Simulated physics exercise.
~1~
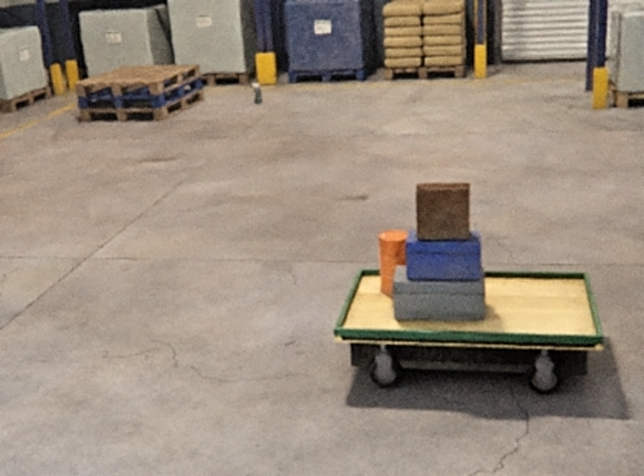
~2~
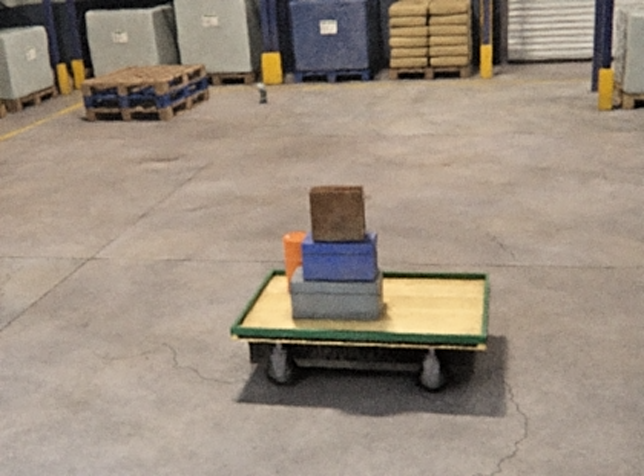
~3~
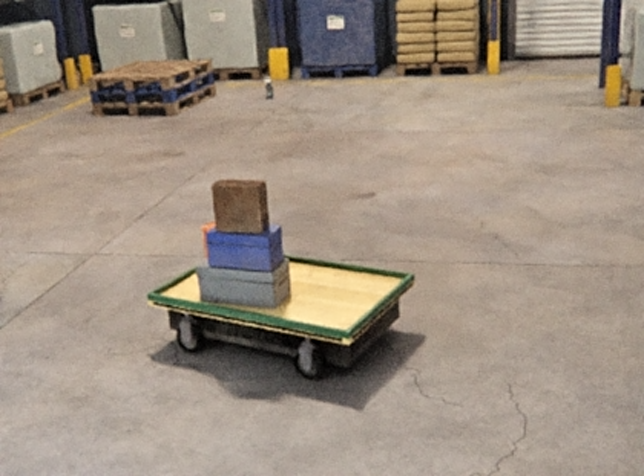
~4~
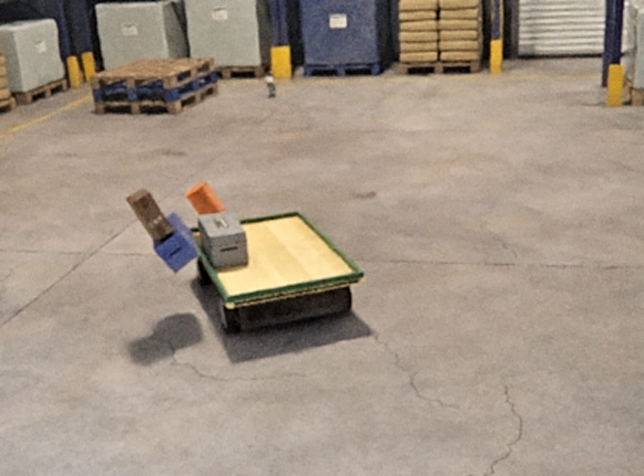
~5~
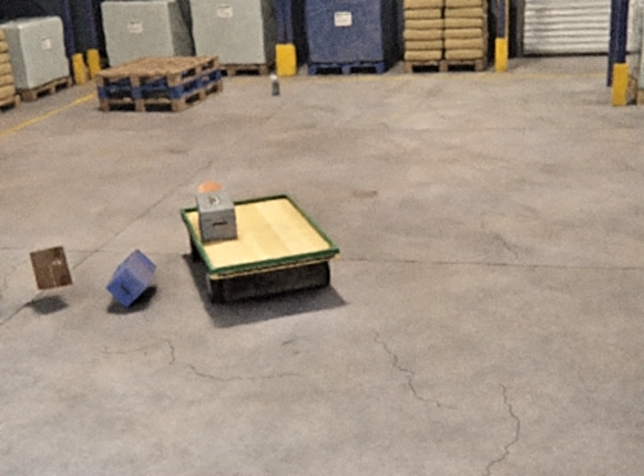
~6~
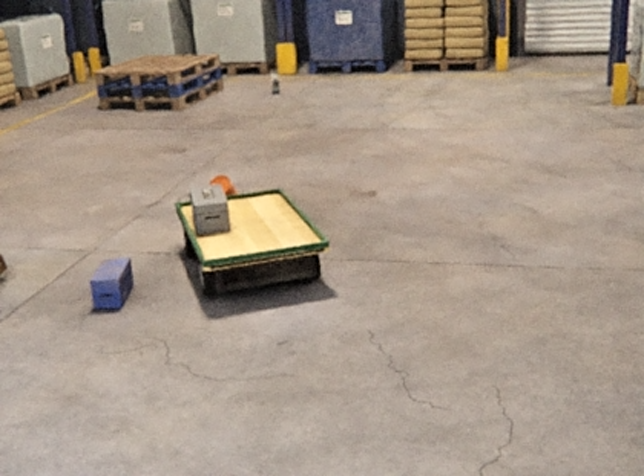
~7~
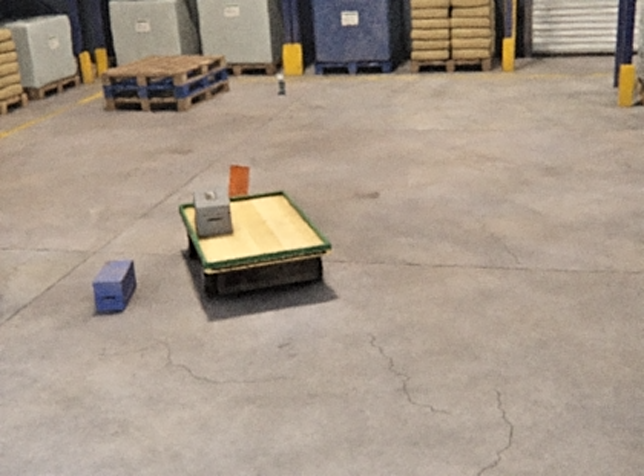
Loaded flat cart rolling left across a warehouse floor and turning, spilling brown box, blue toolbox and orange canister, grey toolbox staying aboard.
